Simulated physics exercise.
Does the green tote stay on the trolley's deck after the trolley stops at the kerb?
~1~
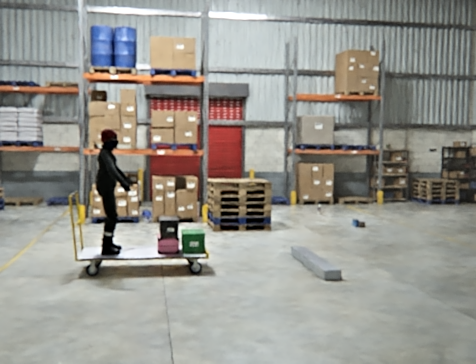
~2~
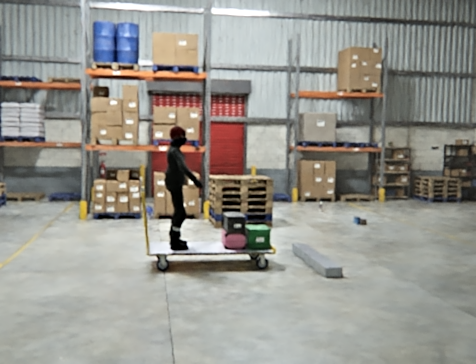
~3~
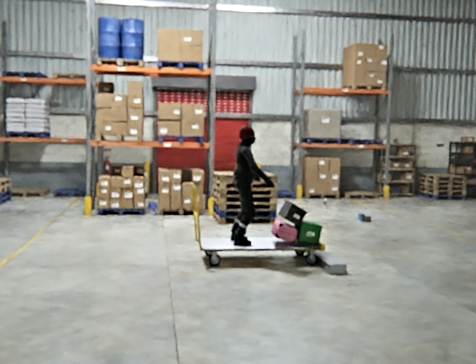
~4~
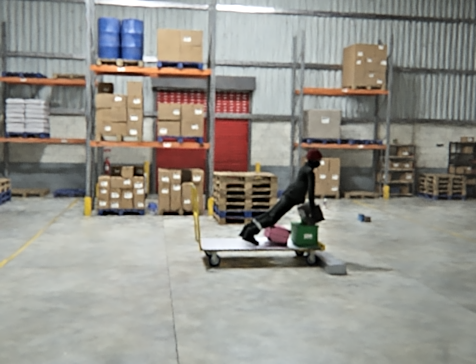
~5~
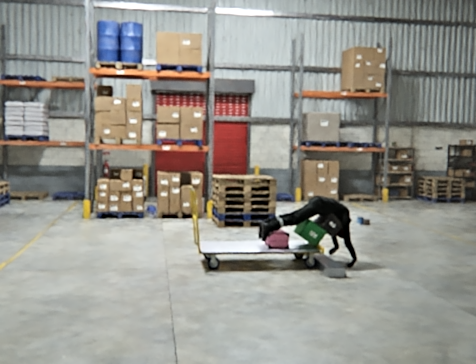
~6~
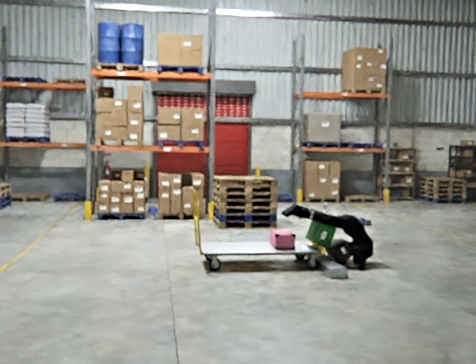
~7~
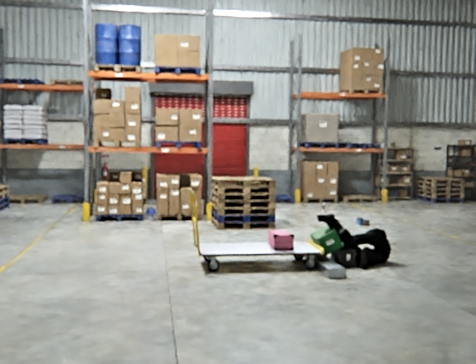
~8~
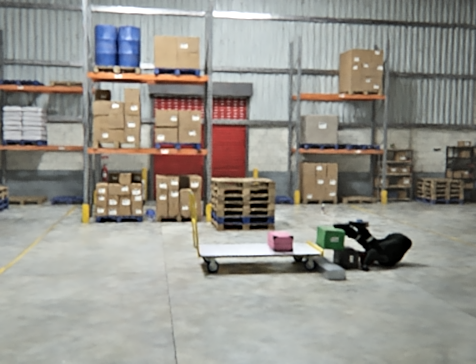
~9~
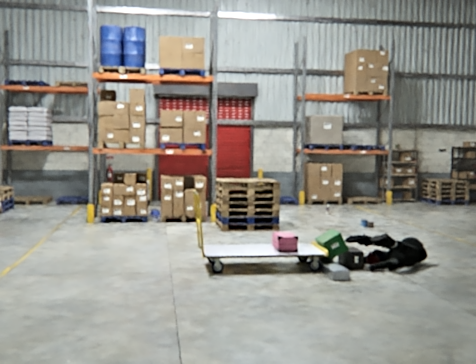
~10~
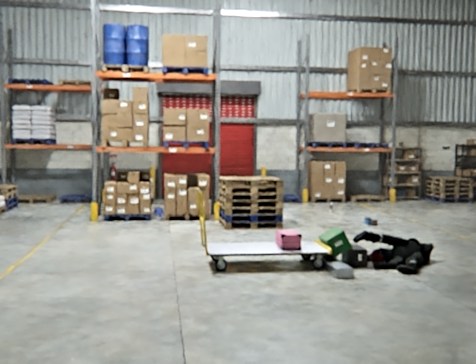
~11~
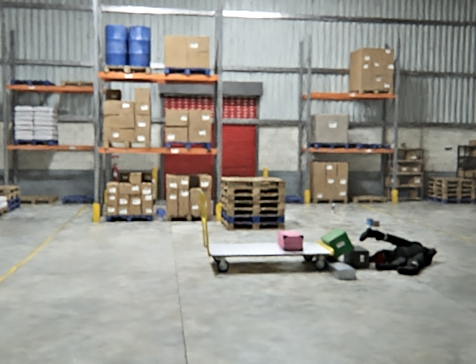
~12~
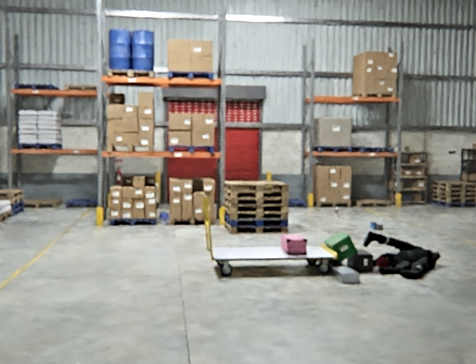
No, the green tote tips over the front edge of the deck and ends up beyond it, near the fallen person.
